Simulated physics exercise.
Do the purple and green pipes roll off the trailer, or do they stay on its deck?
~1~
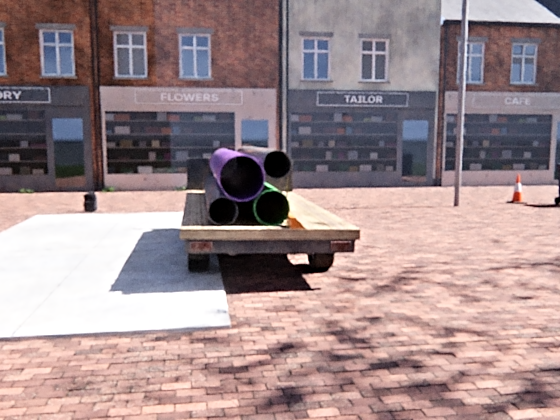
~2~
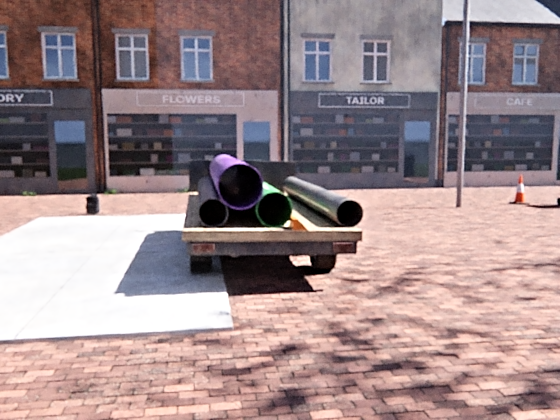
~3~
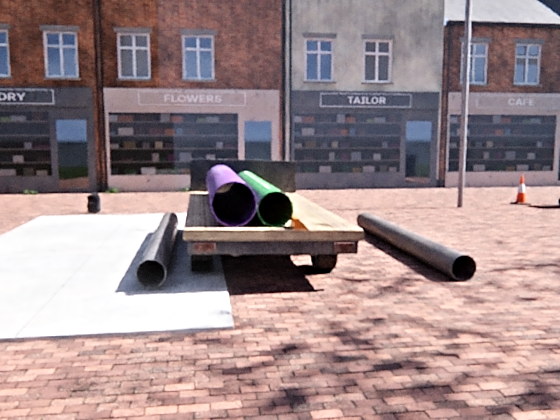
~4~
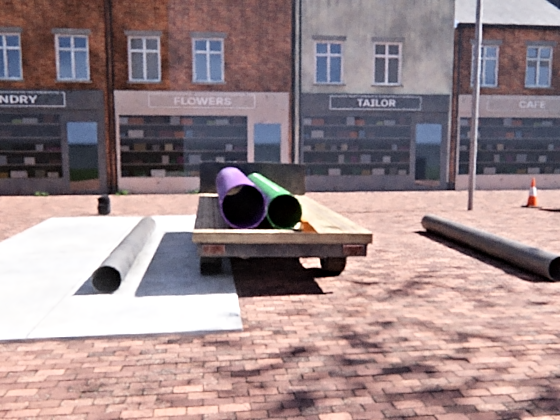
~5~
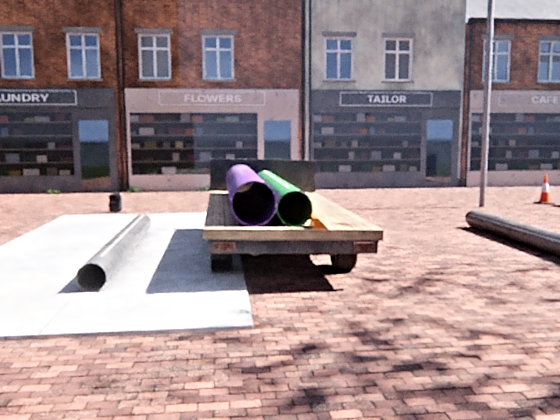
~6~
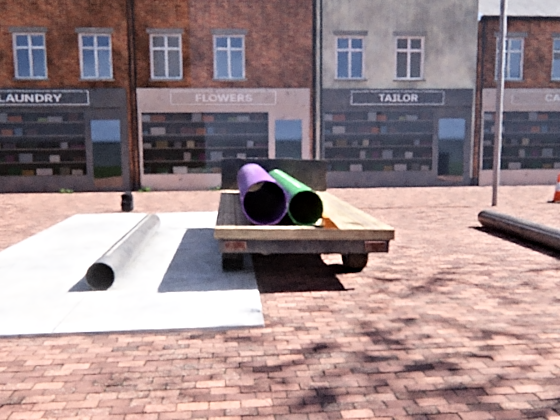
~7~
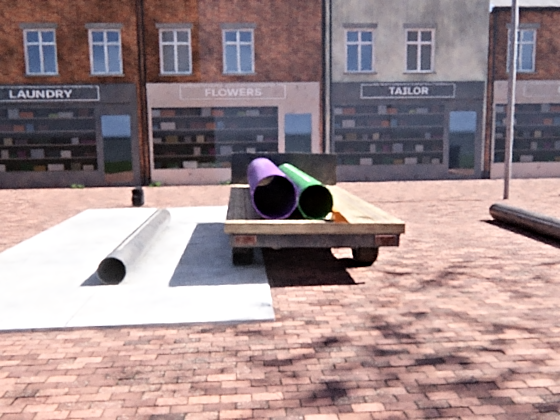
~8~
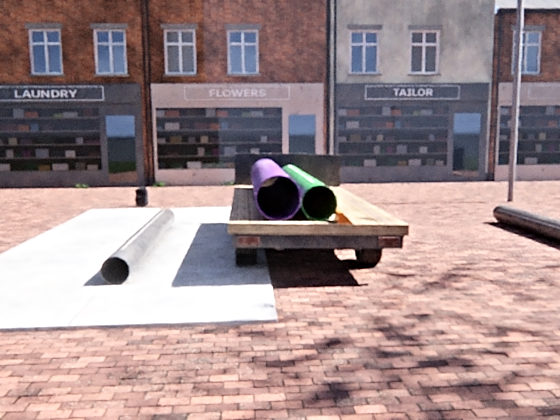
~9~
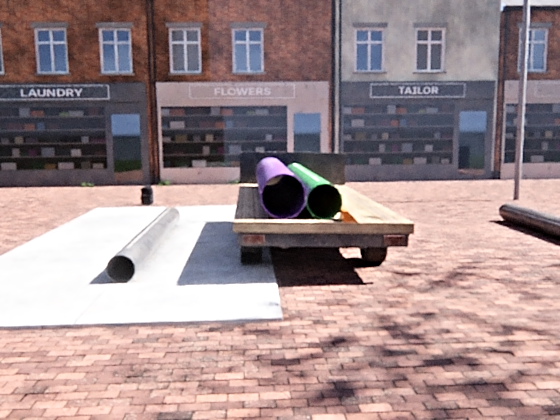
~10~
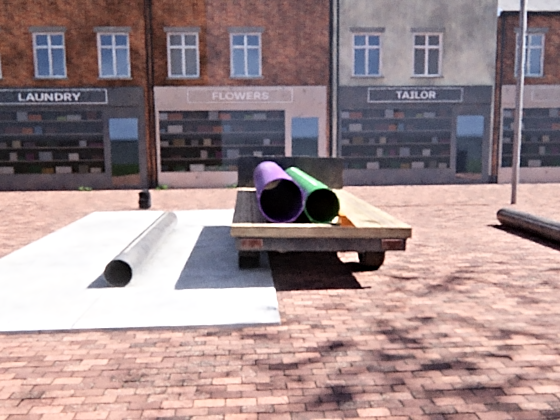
They both stay on the deck, resting side by side, while the two dark pipes end up on the ground.
